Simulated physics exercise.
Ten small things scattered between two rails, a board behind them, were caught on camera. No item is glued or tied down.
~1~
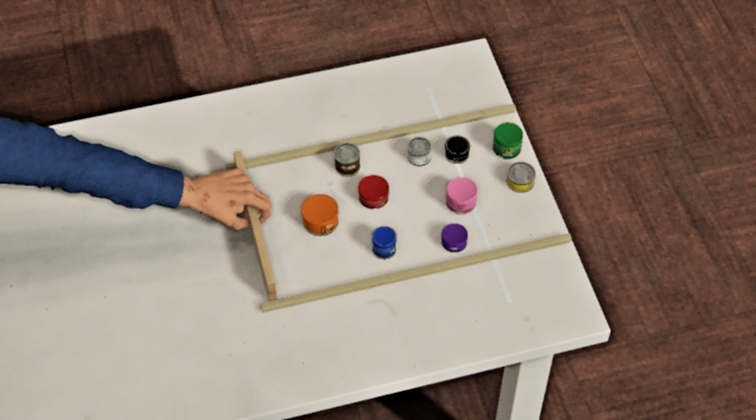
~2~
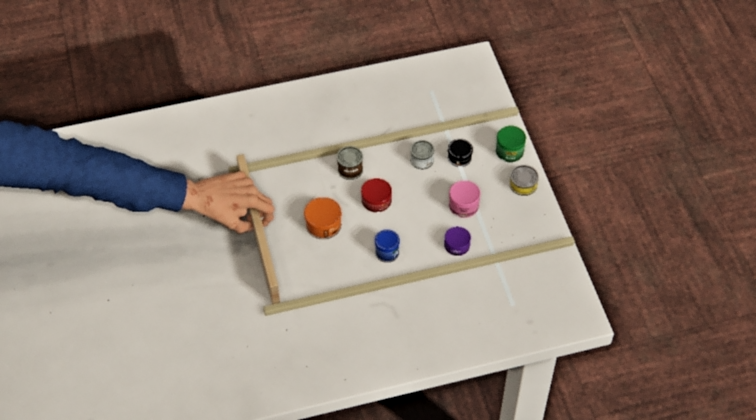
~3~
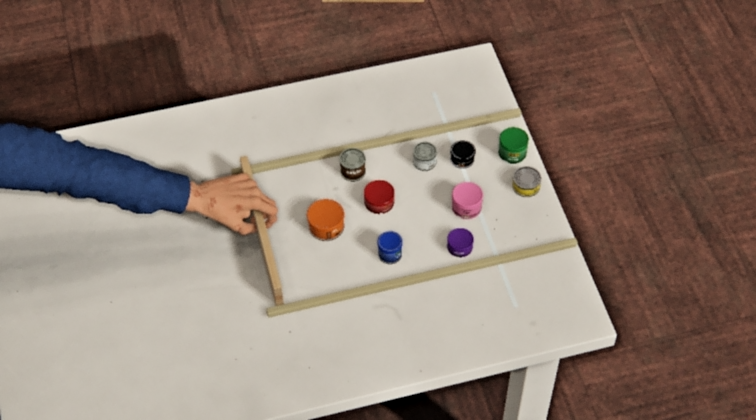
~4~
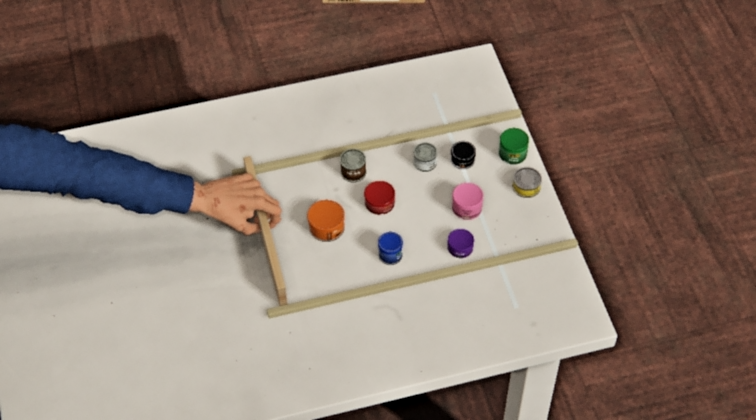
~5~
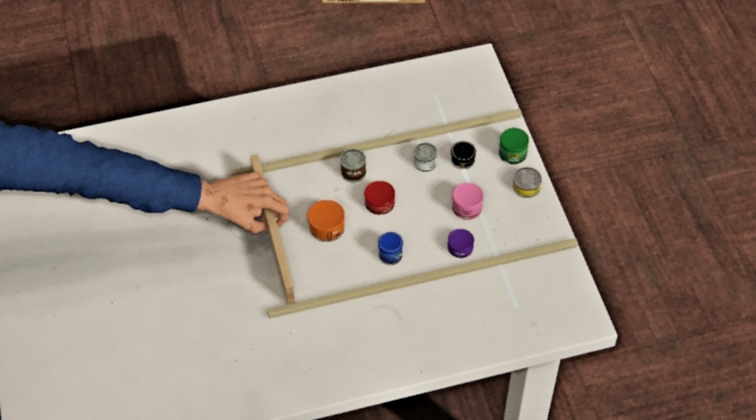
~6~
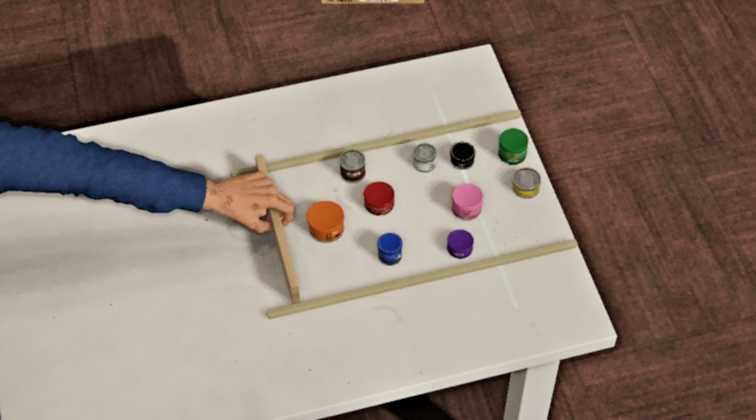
A hand in a blue sleeve slid a wooden board slightly to the right between two rails on a white table, while the ten small colorful containers ahead of it stayed put.
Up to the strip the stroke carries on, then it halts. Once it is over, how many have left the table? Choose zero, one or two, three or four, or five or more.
Zero of them have left the table.
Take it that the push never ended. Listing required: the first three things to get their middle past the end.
Green tub, yellow tin, black tin.
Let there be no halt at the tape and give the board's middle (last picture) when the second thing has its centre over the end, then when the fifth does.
Pixels, in order: Around (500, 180), around (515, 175).
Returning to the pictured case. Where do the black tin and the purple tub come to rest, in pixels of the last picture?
The black tin stops around (499, 151); the purple tub around (519, 240).
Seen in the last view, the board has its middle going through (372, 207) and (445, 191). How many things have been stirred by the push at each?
First 4, then 8.
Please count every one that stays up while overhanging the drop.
My count gives 1.
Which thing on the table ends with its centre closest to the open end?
That's the green tub.
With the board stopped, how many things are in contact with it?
All in all, 4.
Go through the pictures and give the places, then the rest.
The first frame shows yellow tin (521, 177); green tub (508, 141); black tin (457, 150); board (255, 225); tape (467, 189).
The second frame shows green tub (511, 144); red tub (377, 195).
The third frame shows black tin (463, 154); blue pot (390, 248).
The fourth frame shows yellow tin (527, 182); board (265, 230).
The fifth frame shows green tub (514, 146); purple tub (461, 244).
The sixth frame shows yellow tin (527, 183); green tub (513, 147); black tin (463, 156); board (277, 228); tape (472, 195).
Soon after, none off yet; yellow tin at rest near (527, 183); green tub at rest near (513, 147); black tin at rest near (463, 156).
Then, none off yet; yellow tin at rest near (527, 183); green tub at rest near (513, 147); black tin moved a little near (477, 156).
At rest, the number that fall off is zero.
